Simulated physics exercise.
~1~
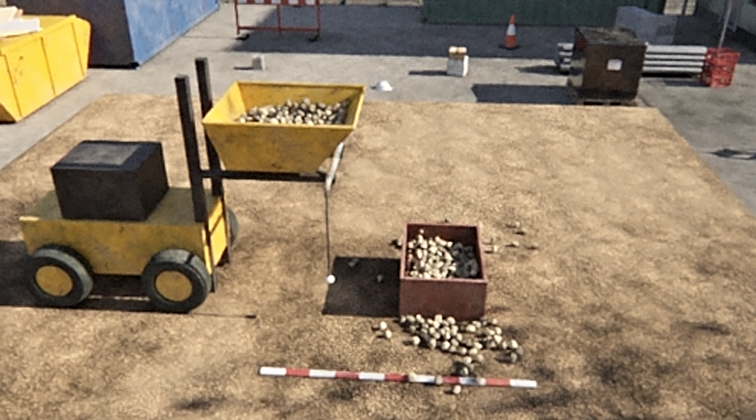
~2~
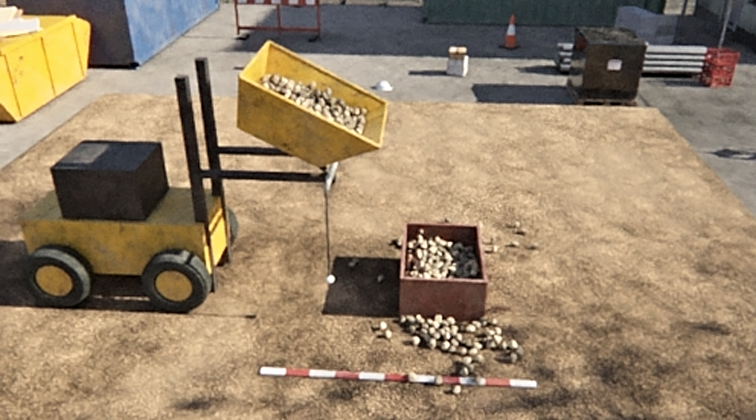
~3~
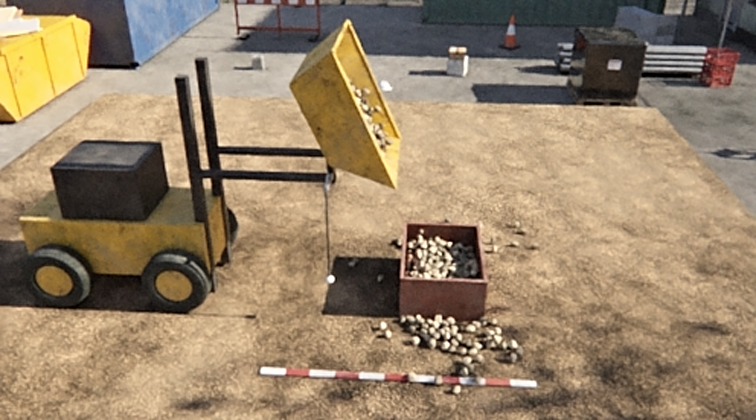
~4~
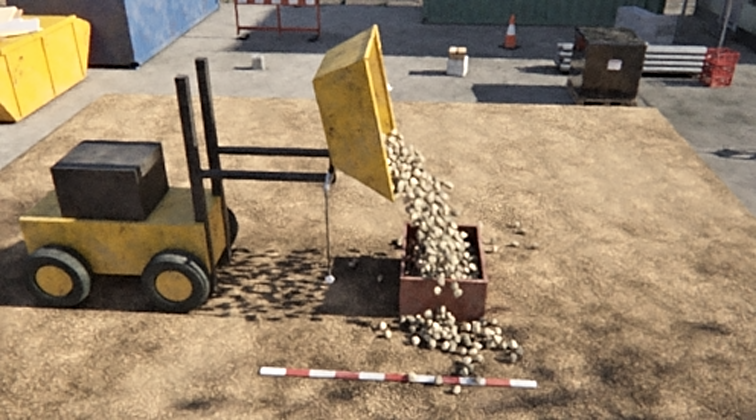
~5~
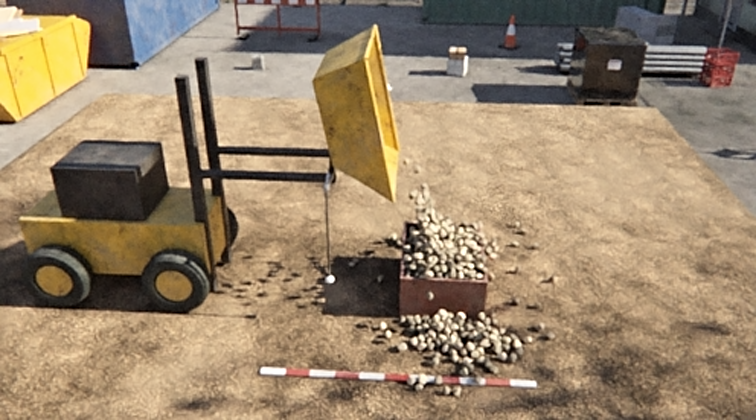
A yellow forklift with a black block on its back stands at left on a brown gravelly yard, seen from the side and slightly above, its raised forks holding a yellow skip of pale stones. To the right sits a dark red bin already partly filled, with loose stones and a red and white striped pole in front. The skip tips steadily to the right until it is steeply tilted. The stones then pour out in a thick stream into the bin, some spilling around it. At the end the skip stays tilted and the bin is heaped high, with more stones scattered about.
